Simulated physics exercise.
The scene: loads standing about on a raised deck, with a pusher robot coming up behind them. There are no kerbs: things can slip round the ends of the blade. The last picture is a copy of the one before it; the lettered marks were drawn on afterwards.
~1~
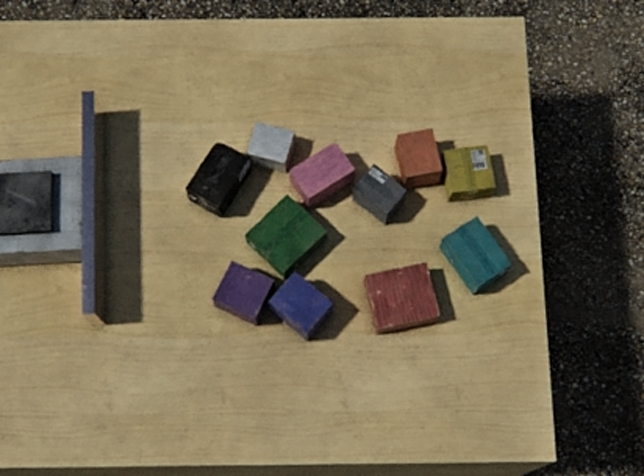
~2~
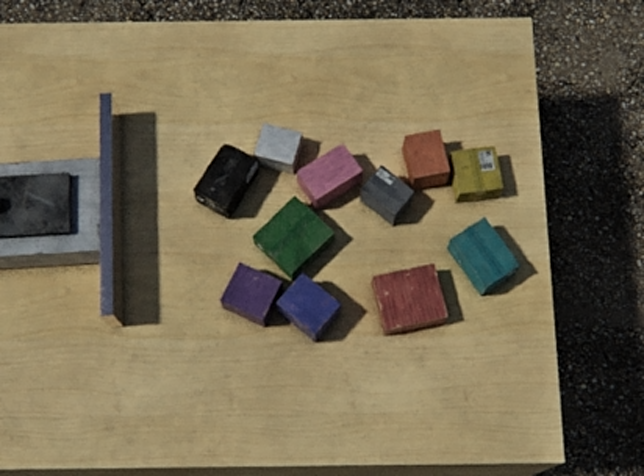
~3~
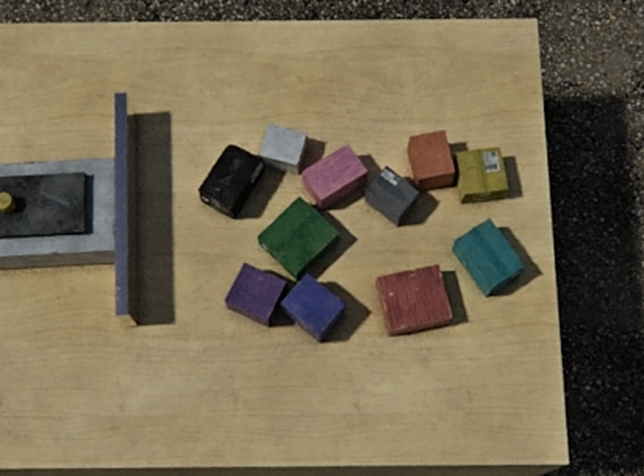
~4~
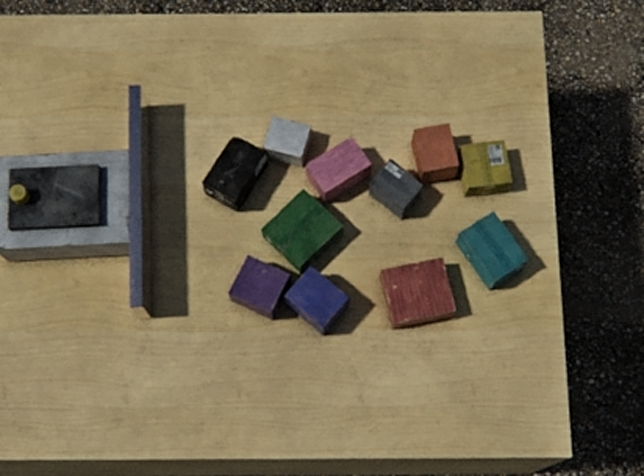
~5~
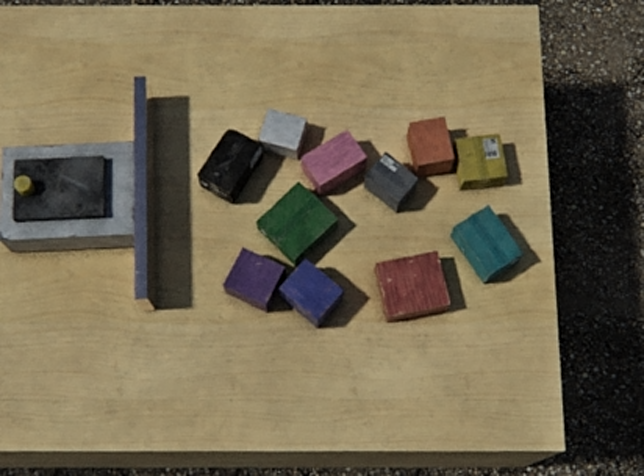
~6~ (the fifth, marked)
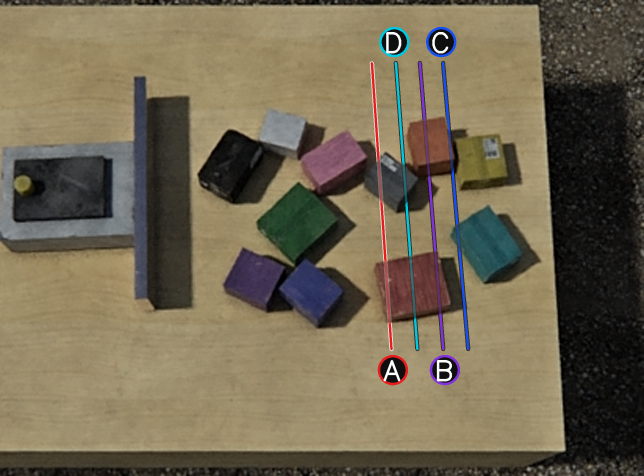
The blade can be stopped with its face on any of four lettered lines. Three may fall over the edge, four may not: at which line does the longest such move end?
The farthest such stop is C.
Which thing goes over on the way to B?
It is the yellow parcel.
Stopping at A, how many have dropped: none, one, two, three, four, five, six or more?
The count is none.
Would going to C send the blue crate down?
By then, no.
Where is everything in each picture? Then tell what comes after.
Green box (287, 236); grey parcel (379, 194); blue crate (301, 307), in the first frame.
Robot (32, 205); red crate (409, 300), in the second frame.
Robot (48, 204); black parcel (231, 181), in the third frame.
Robot (62, 196); yellow parcel (484, 169), in the fourth frame.
Robot (66, 188); purple crate (255, 281); white crate (283, 134); green box (298, 224), in the fifth frame.
On the marked copy, A at (381, 201); B at (431, 201); C at (455, 201); D at (406, 201).
Taking C. A third of the way, robot (180, 188); blue crate (340, 298); white crate (288, 128).
Two thirds of the way, robot (294, 188); yellow parcel (503, 163); turquoise parcel (500, 241).
When it is over, robot (382, 188); turquoise parcel over the edge; yellow parcel over the edge; two fallen.
As for the rest, A is within the limit but short; B is within the limit but short; D is within the limit but short.
